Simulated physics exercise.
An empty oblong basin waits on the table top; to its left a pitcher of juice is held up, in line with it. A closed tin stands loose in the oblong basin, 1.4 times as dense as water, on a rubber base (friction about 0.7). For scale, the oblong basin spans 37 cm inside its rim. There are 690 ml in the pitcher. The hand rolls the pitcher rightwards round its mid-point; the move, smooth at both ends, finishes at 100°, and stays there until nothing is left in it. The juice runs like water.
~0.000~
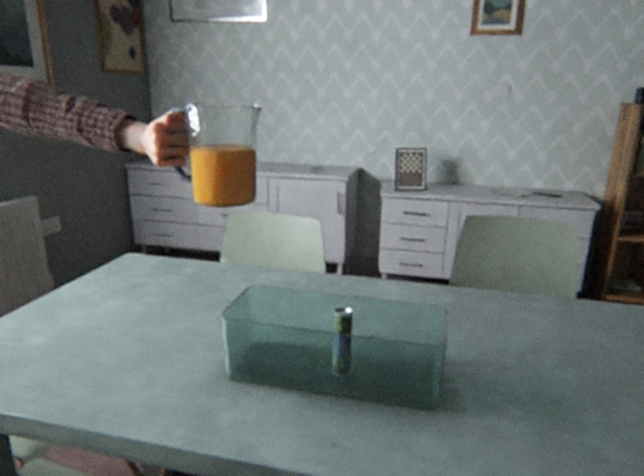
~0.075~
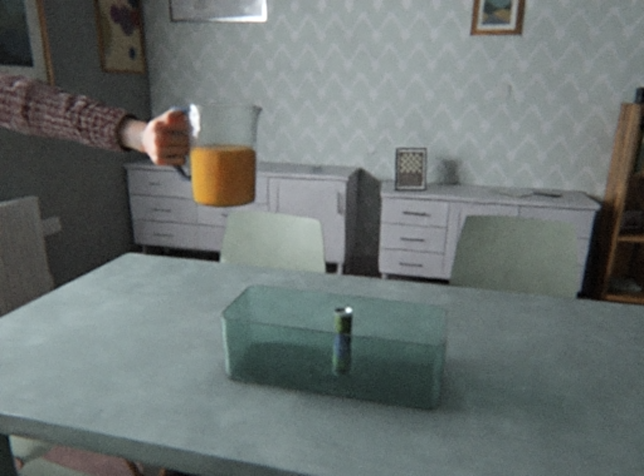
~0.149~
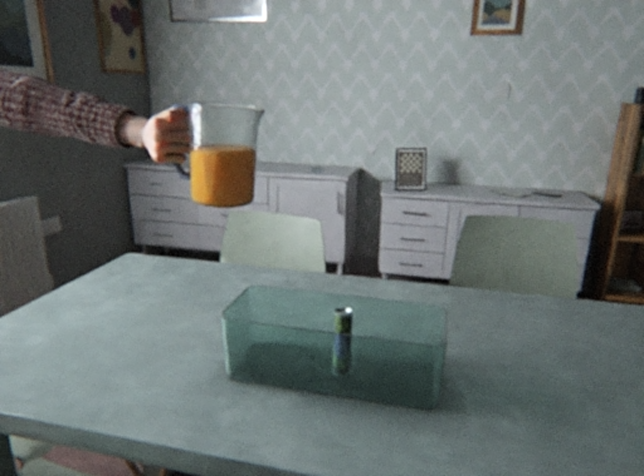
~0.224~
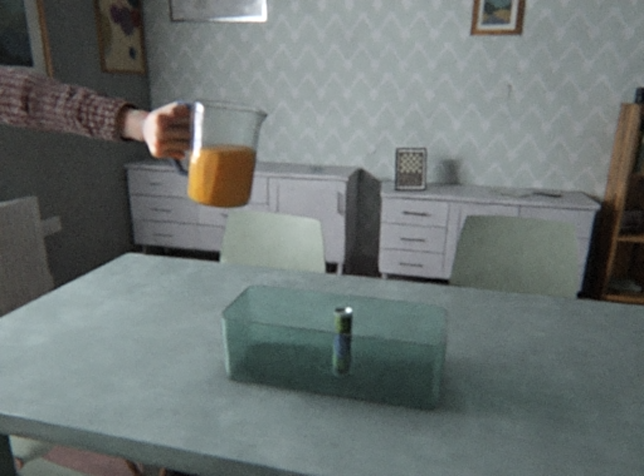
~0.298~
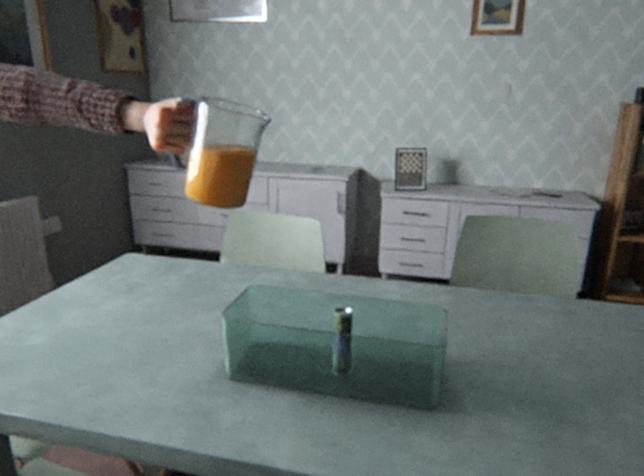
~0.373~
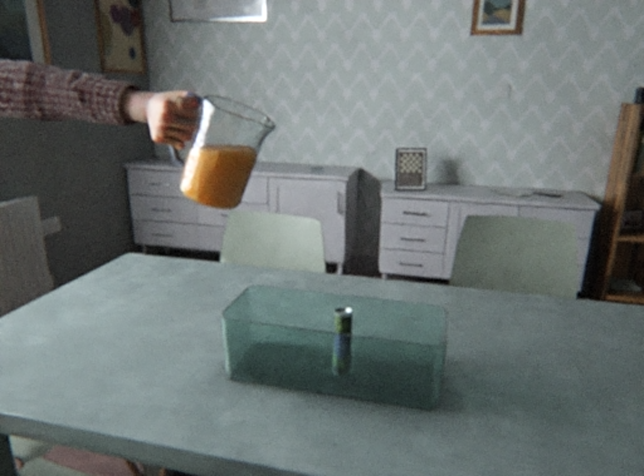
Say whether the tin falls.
The tin falls.
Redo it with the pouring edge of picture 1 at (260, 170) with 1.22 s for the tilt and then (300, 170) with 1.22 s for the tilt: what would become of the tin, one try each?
First it remains upright; then it keeps standing.
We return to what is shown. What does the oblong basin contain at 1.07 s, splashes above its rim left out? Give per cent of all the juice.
Some 16 per cent.
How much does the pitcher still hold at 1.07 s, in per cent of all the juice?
Some 50 per cent.
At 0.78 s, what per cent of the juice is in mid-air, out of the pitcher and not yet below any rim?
About 3 per cent.
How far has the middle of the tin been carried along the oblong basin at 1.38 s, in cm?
Some 7 cm.
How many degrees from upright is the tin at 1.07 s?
About 0°.
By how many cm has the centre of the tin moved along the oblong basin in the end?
Some 10.5 cm.
By 0.78 s the tilt is 71° and 97 per cent is still to pour; the tin stands where it began.
By 1.07 s the tilt is 96° and 51 per cent is still to pour; the tin stands where it began.
By 1.38 s the tilt is 100° and 12 per cent is still to pour; the tin leans 27°.
By 1.72 s the tilt is 100° and 1 per cent is still to pour; the tin lies on its side.
At rest the tin lies on its side.
